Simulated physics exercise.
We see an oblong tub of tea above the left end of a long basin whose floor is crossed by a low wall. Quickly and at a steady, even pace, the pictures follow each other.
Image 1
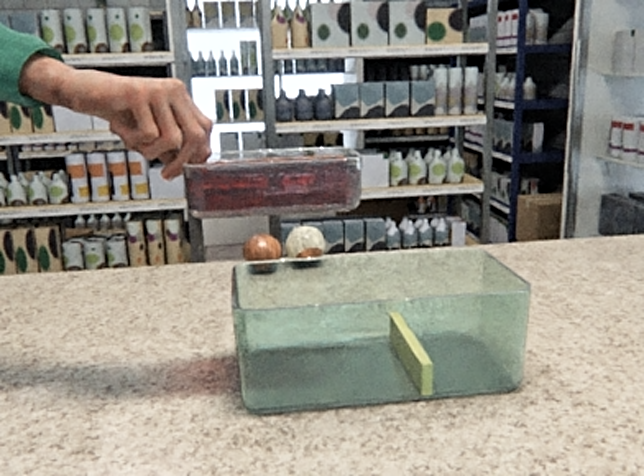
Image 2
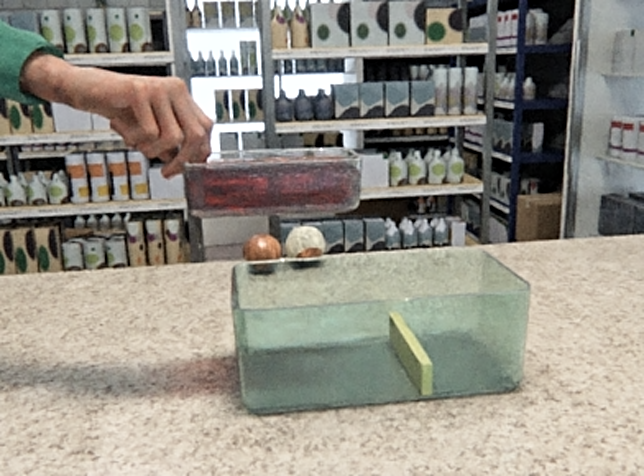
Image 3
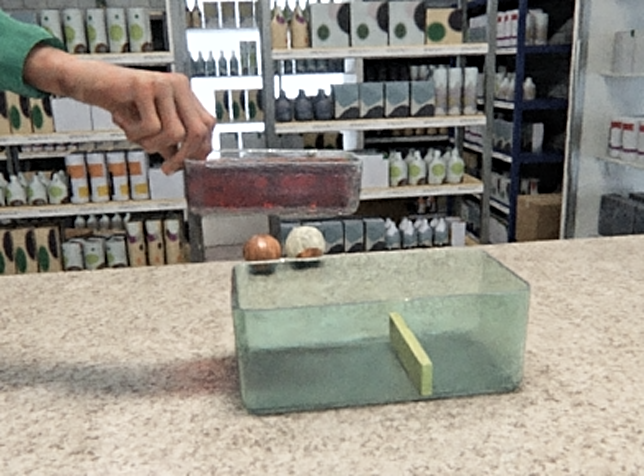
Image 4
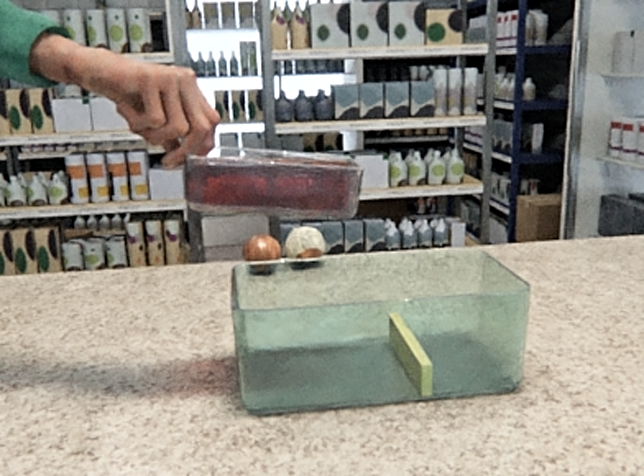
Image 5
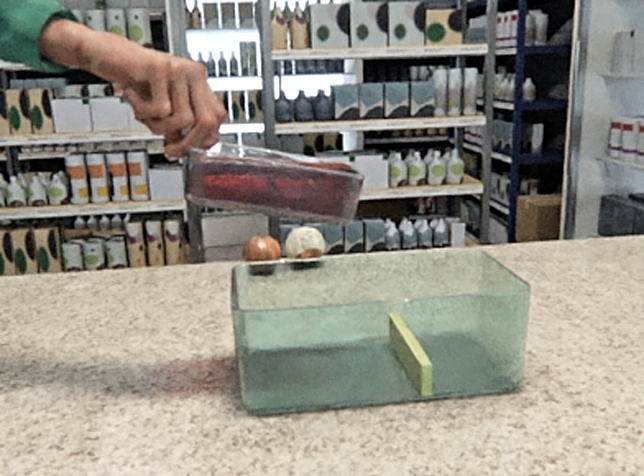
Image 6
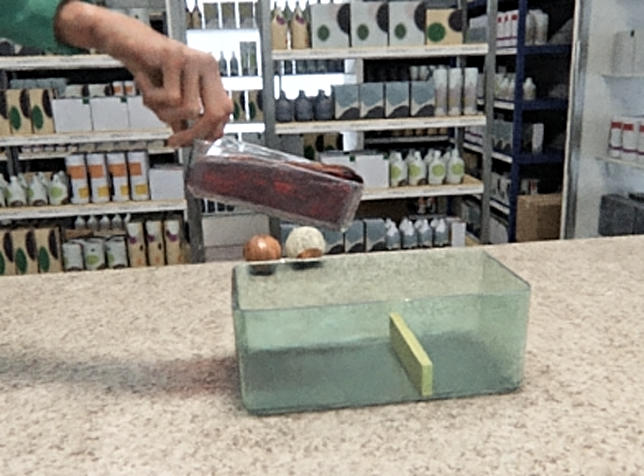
Hand tilting an oblong clear tub of dark red tea steadily down to the right above a long, low-walled basin on a counter.
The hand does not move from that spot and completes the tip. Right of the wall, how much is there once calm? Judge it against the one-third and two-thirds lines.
Lands in the middle band.
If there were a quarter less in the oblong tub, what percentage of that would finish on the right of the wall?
That share would be some 30 parts in a hundred.
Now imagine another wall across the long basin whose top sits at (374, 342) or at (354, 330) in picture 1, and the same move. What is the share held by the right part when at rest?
First try around 75 percent; second try around 85 percent.
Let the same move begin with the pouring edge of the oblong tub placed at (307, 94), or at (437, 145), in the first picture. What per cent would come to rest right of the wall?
Roughly 10 percent on the first try and 65 percent on the second.
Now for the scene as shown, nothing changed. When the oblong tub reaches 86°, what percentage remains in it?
I'd reckon near 5 percent is still held at that tilt.
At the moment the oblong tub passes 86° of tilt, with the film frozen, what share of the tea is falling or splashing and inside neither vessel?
Around 25 %.
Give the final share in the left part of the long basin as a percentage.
Share approx. 55 %.
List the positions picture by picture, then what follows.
Tilt 0°; pouring edge (355, 154); surface from (190, 167) to (352, 160); the long basin's rim runs from (233, 287) to (506, 268); the wall's top is at (409, 336), in the first picture.
Tilt 1°; pouring edge (355, 155); surface from (190, 167) to (352, 161), in the second picture.
Tilt 3°; pouring edge (356, 159); surface from (190, 166) to (353, 163), in the third picture.
Tilt 7°; pouring edge (357, 165); surface from (192, 164) to (354, 165), in the fourth picture.
Tilt 12°; pouring edge (357, 172); surface from (192, 163) to (355, 168), in the fifth picture.
Tilt 18°; pouring edge (358, 181); surface from (193, 160) to (353, 175); 2 per cent is over the edge, in the sixth picture.
A moment on, the oblong tub is tipped on its side and 7 per cent is still to pour, 30 is left of the wall and 39 right of it.
Next, the oblong tub is tipped right over and 0 per cent is still to pour, 52 is left of the wall and 45 right of it.
Then the oblong tub is tipped right over and 0 per cent is still to pour, 53 is left of the wall and 46 right of it.
Later the oblong tub is tipped right over and 0 per cent is still to pour, 53 is left of the wall and 46 right of it.
Finally, 53 per cent lies left of the wall, 46 right of it and 1 outside.
